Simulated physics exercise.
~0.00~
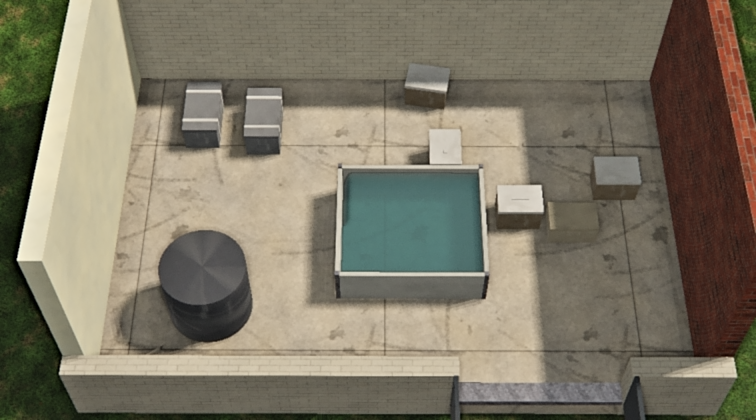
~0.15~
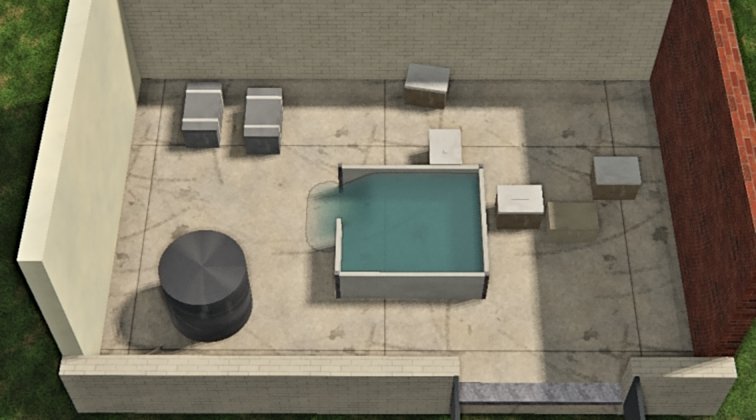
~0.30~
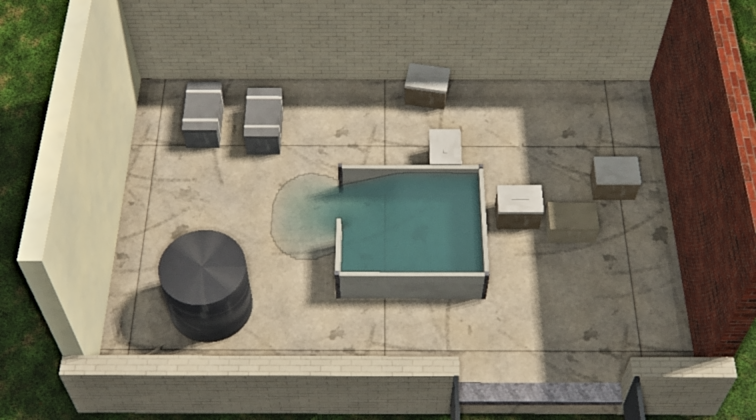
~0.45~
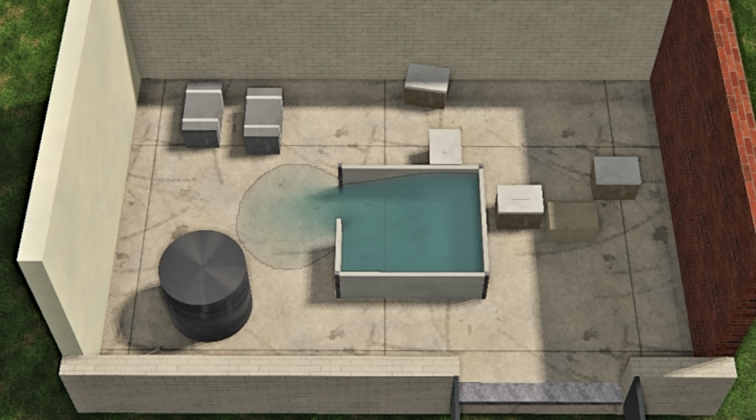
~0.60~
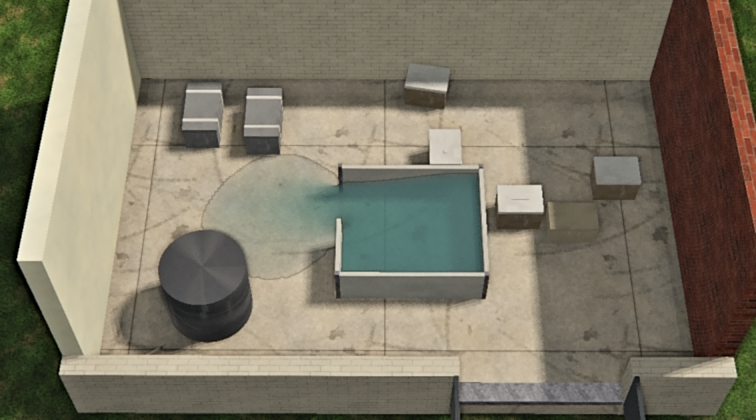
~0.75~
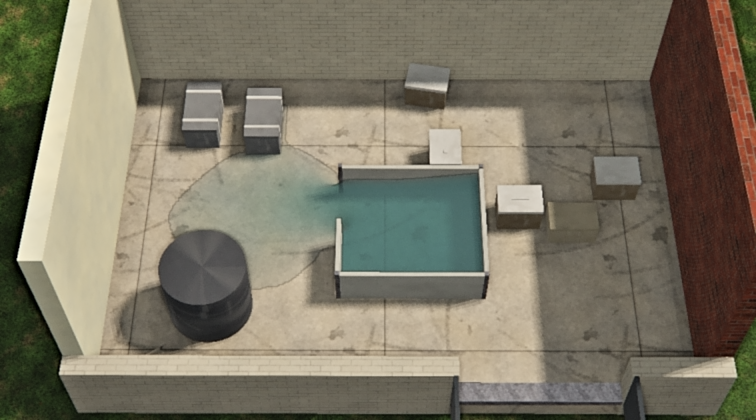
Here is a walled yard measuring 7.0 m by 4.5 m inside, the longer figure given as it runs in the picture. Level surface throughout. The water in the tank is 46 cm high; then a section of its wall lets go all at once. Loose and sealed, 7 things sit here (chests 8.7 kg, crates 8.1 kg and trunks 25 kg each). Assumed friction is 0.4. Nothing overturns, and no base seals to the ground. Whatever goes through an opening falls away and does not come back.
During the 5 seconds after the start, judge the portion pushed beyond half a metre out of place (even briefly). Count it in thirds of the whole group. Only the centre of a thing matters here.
The portion is beneath a third.
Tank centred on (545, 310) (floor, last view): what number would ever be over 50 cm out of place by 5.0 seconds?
The answer would then be 0.
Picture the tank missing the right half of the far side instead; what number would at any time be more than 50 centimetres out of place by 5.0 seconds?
The answer would then be 2.
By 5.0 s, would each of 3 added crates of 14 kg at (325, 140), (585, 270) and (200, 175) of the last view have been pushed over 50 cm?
In the order asked: Below the mark; below the mark; above the mark.
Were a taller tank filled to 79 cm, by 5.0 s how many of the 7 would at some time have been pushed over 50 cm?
Then the count would be 4.
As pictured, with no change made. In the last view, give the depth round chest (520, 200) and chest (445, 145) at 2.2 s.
Some 0 cm at the first, some 0 cm at the second.
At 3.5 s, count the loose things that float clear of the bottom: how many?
I count 2.
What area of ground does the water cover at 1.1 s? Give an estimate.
Roughly 8.0 m2 of it is wet.
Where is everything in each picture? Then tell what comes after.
In the first frame, a chest at (428, 77) rests on the ground; a crate at (573, 216) rests on the ground; water covers 2.6 m2; 0 of 7 have shifted.
In the second frame, a chest at (428, 77), on the bottom; a crate at (573, 216), on the bottom; 3.0 m2 under water; 0 of 7 have shifted.
In the third frame, a chest at (428, 77), on the bottom; a crate at (573, 216) rests on the ground; 3.5 m2 under water; 0 of 7 have shifted.
In the fourth frame, a chest at (428, 77), on the bottom; a crate at (573, 216) rests on the ground; water covers 4.2 m2; 0 of 7 have shifted.
In the fifth frame, a chest at (428, 77) rests on the ground; a crate at (573, 216), on the bottom; water covers 5.0 m2; 0 of 7 have shifted.
In the sixth frame, a chest at (428, 77), on the bottom; a crate at (573, 216), on the bottom; water covers 5.9 m2; 0 of 7 have shifted.
After 1.1 s 0 of 7 are over 50 cm from their spots; 0 afloat.
After 2.2 s 0 of 7 are over 50 cm from their spots; 0 afloat.
After 3.5 s 1 of 7 are over 50 cm from their spots; 2 afloat.
After 5.0 s 1 of 7 are over 50 cm from their spots, and 2 have been at some point; 1 afloat.
